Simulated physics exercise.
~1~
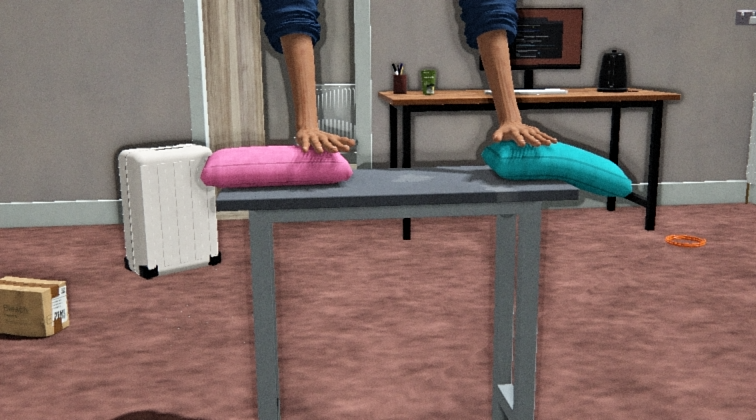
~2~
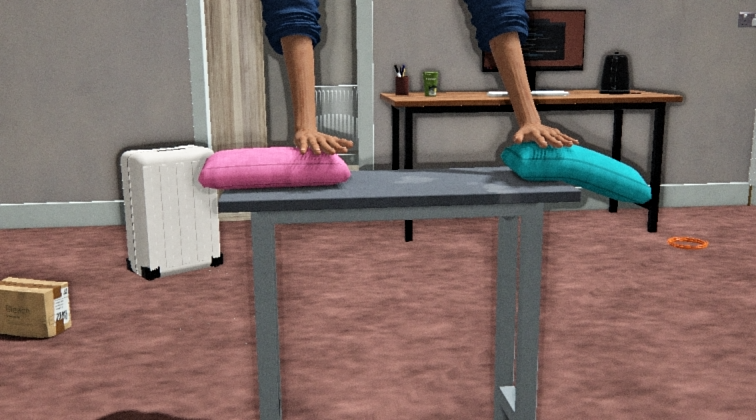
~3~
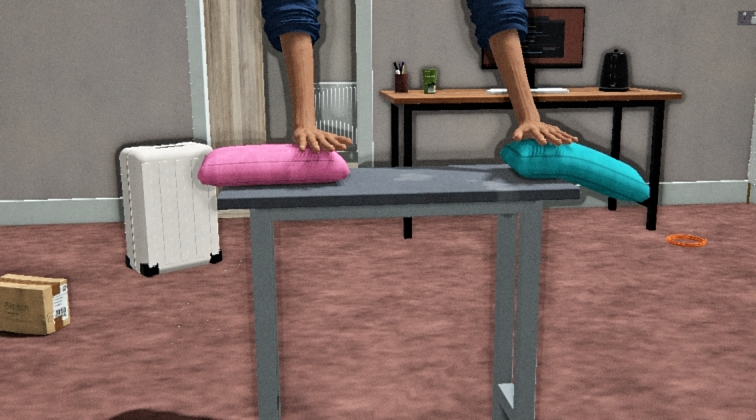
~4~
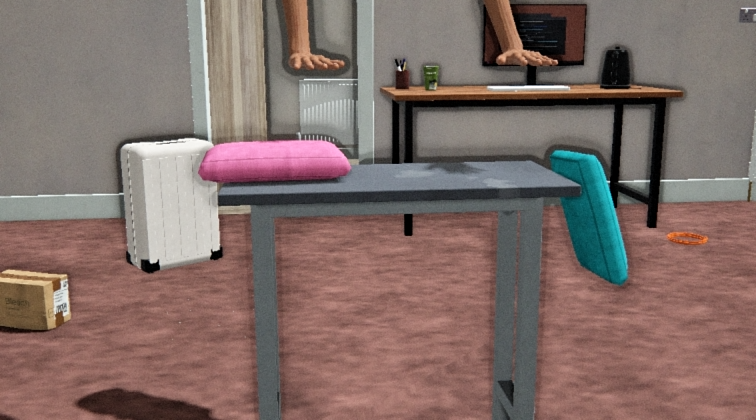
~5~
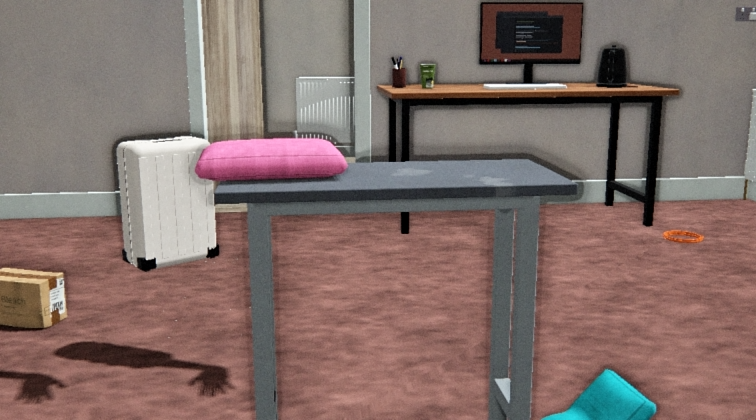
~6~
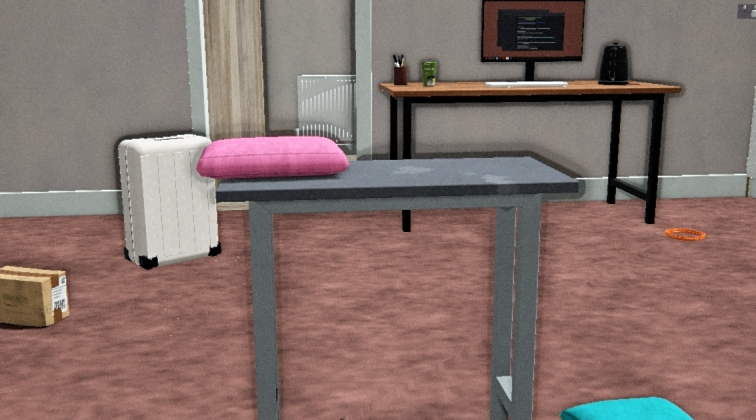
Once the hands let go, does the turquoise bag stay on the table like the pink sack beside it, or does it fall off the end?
The turquoise bag tips over the right end and falls to the floor, while the pink sack stays up on the table.
The video shows two hands pressing on a pink sack and a turquoise soft bag that stick out over opposite ends of a grey table. The hands lift away, the turquoise bag tips off the right end and lands on the floor, and the pink sack stays on top.
